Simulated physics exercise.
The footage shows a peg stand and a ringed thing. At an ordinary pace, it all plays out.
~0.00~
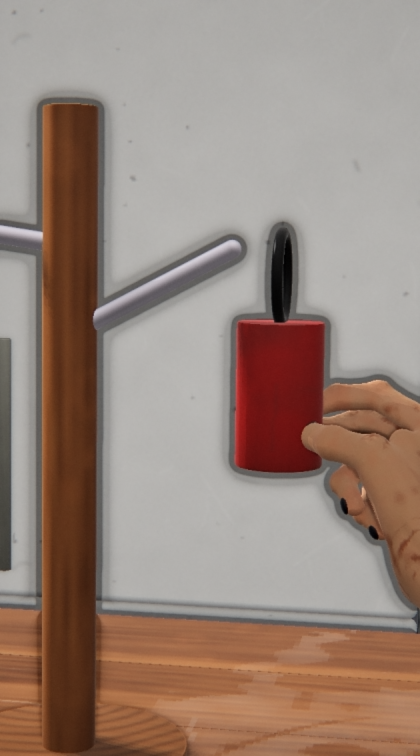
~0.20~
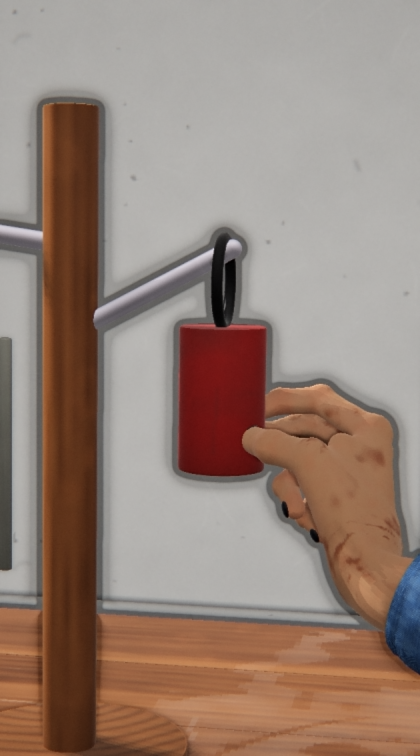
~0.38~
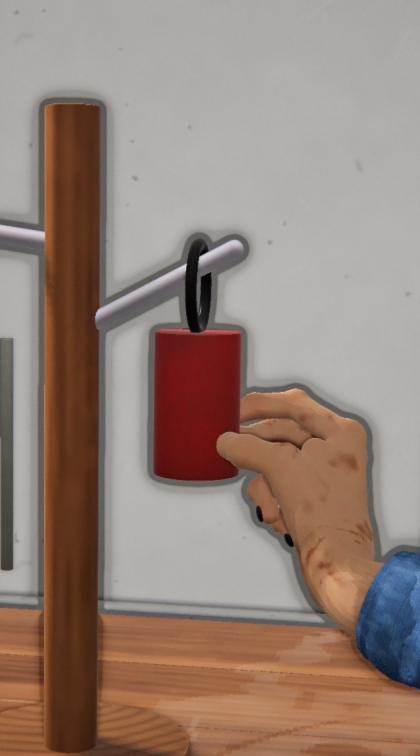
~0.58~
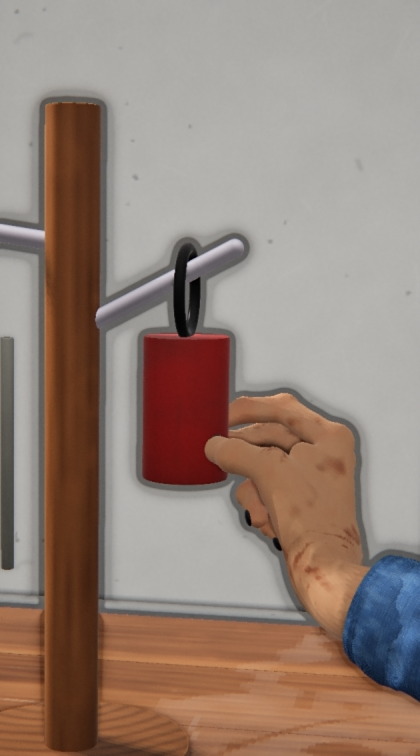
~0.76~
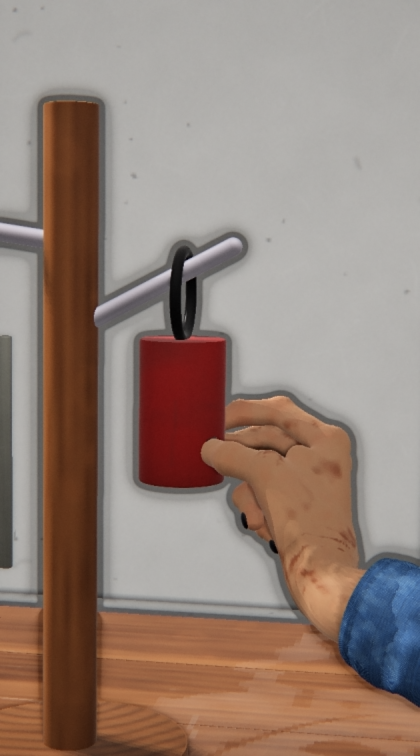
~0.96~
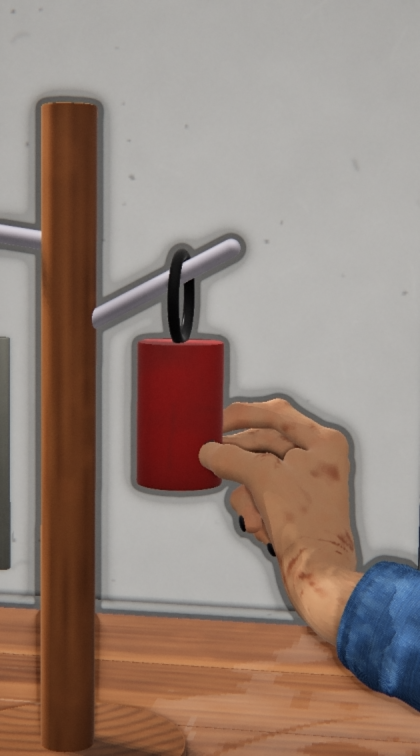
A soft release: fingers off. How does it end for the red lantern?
The red lantern is left hanging.
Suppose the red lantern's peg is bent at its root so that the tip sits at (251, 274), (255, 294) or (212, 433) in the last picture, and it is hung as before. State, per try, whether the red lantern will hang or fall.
In that order, it remains hooked; stays up; falls.
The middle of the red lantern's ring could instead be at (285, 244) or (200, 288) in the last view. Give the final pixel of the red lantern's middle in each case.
Around (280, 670) for the first, around (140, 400) for the second.
Around 1.06 s, red lantern leaning 6° off how it started near (175, 376).
Around 1.18 s, red lantern leaning 6° off how it started near (152, 388).
Finally (2.0 s), the red lantern stays on its peg, near (140, 395).
